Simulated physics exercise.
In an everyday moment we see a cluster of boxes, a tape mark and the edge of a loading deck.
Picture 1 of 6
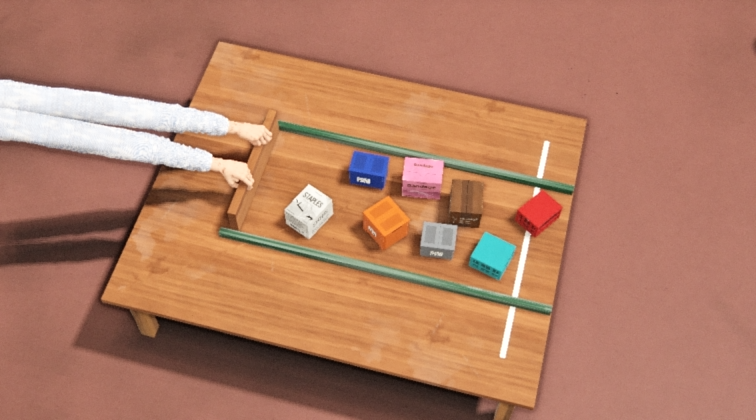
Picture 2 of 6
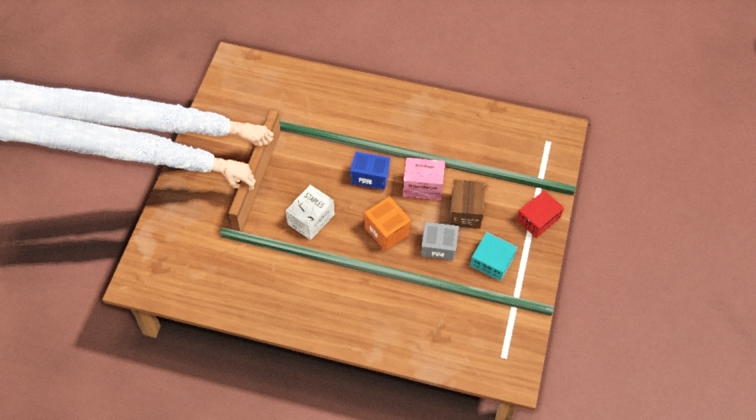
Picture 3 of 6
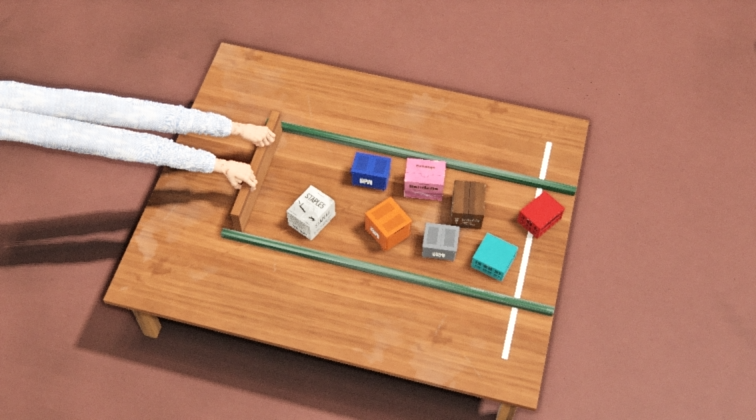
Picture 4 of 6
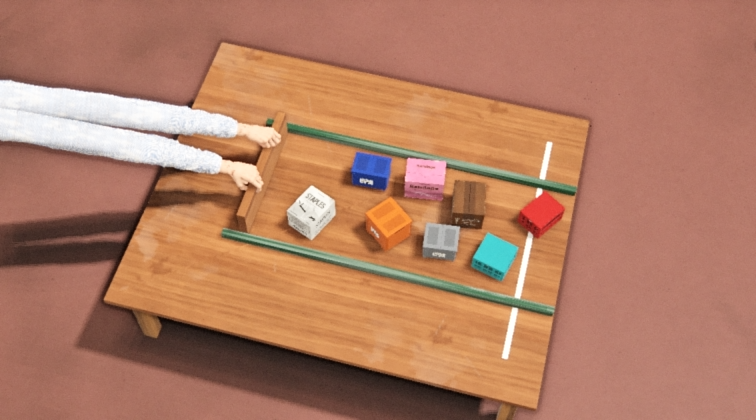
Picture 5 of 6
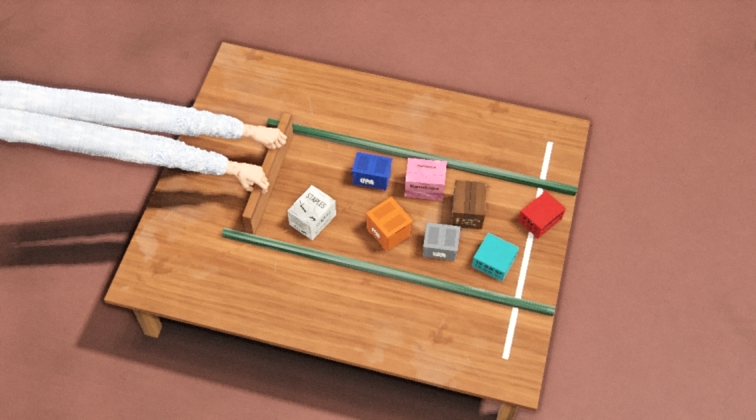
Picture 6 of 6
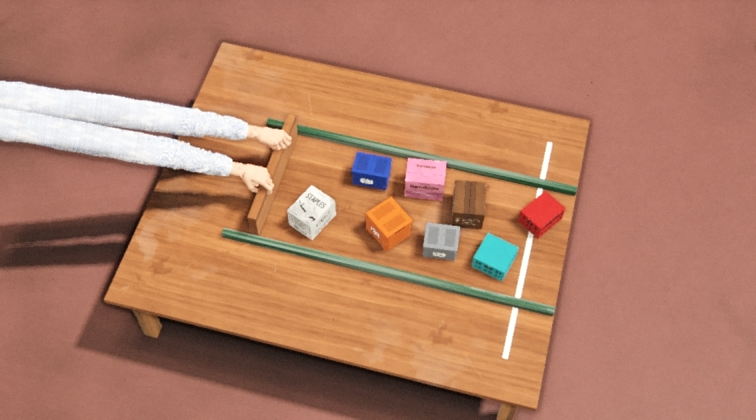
Two hands slide a wooden plank slightly right toward colored boxes that stay still on a table.
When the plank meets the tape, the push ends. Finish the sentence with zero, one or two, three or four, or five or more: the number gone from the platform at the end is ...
The number gone from the platform at the end is five or more.
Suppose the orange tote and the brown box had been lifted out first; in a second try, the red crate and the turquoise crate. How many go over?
Going first to second: 4 and 4.
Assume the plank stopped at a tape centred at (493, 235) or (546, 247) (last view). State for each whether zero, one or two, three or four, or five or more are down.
First tape: 3 or 4; second tape: 5 or more.
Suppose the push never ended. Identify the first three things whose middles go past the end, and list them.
Listed earliest first: Red crate, turquoise crate, brown box.
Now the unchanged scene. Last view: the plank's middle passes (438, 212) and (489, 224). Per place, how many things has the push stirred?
8 and 8.
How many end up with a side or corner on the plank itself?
The count in contact is 2.
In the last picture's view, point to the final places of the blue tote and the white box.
Reading them off: First (554, 213); then (541, 263).
Soon after, none off yet; red crate at rest near (542, 215); turquoise crate at rest near (495, 257); brown box at rest near (469, 205).
Then, none off yet; red crate moved a little near (548, 216); turquoise crate moved about its own width near (524, 263); brown box moved about its own width near (506, 220).
Further on, two off so far; red crate on the ground near (606, 281); turquoise crate falling near (580, 327); brown box moved well along near (570, 237).
At rest, the number that fall off is five or more; fallen, orange tote, pink box, grey tote, brown box, turquoise crate and red crate.
